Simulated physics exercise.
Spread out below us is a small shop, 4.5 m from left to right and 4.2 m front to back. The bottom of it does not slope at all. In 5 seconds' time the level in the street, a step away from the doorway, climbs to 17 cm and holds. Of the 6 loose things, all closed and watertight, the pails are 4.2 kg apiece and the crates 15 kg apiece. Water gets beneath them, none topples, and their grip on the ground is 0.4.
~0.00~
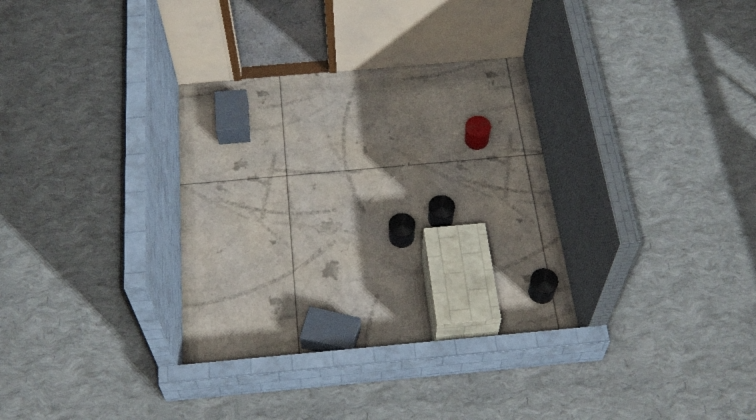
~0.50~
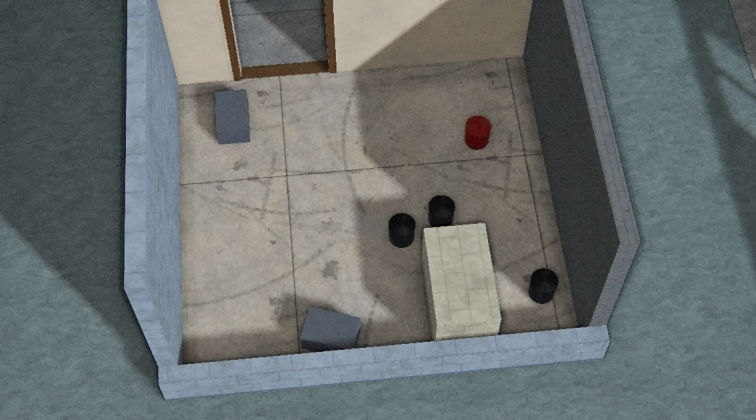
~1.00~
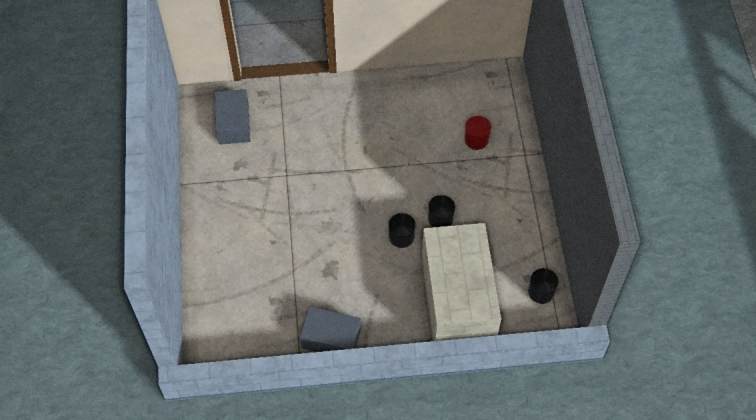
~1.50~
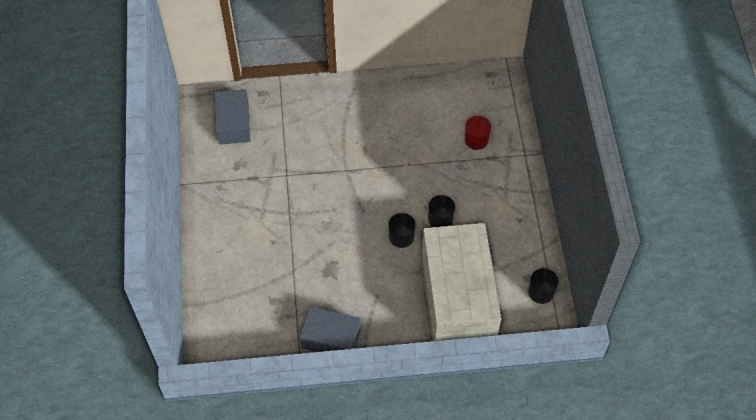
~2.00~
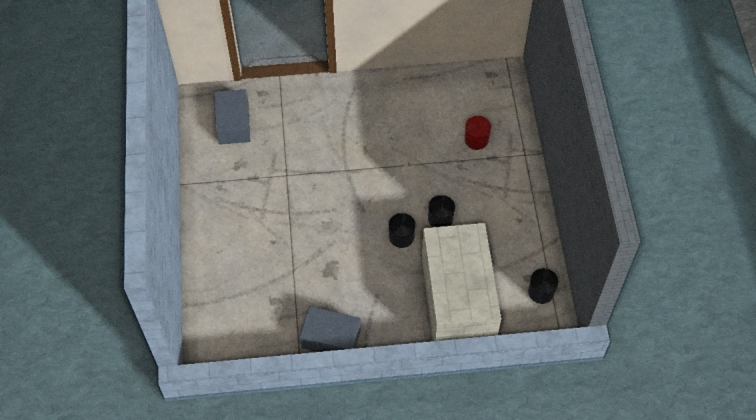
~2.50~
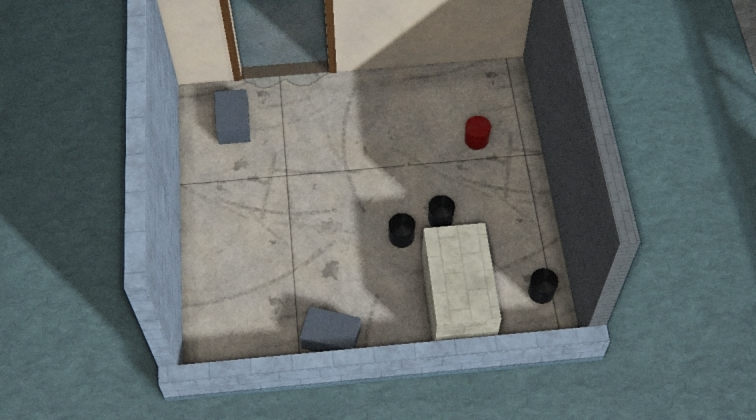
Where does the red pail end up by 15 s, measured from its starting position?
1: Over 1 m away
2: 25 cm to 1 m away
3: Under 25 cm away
Option 3: Under 25 cm away.
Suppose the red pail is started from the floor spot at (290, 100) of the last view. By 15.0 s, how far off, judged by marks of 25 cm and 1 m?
What happens is it gets pushed a long way.
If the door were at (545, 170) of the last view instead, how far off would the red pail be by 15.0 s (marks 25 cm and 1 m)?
Then the red pail would have gone a long way.
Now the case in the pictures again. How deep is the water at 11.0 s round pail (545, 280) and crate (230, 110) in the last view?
I'd estimate 2 cm for the first and 4 cm for the second.
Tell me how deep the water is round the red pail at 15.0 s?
Depth approx. 4 cm.
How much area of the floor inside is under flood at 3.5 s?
1.0 m2.
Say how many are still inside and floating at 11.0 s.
Count: 1.
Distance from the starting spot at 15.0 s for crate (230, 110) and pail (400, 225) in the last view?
Respectively 30 and 140 centimetres.
After 3.5 s the red pail is near (478, 126), 0.0 m from its start, aground; 0 afloat.
After 6.8 s the red pail is near (478, 126), 0.0 m from its start, aground; 0 afloat.
After 11.0 s the red pail is near (478, 126), 0.0 m from its start, aground; 1 afloat.
After 15.0 s the red pail is near (478, 126), 0.0 m from its start, aground; 5 afloat.
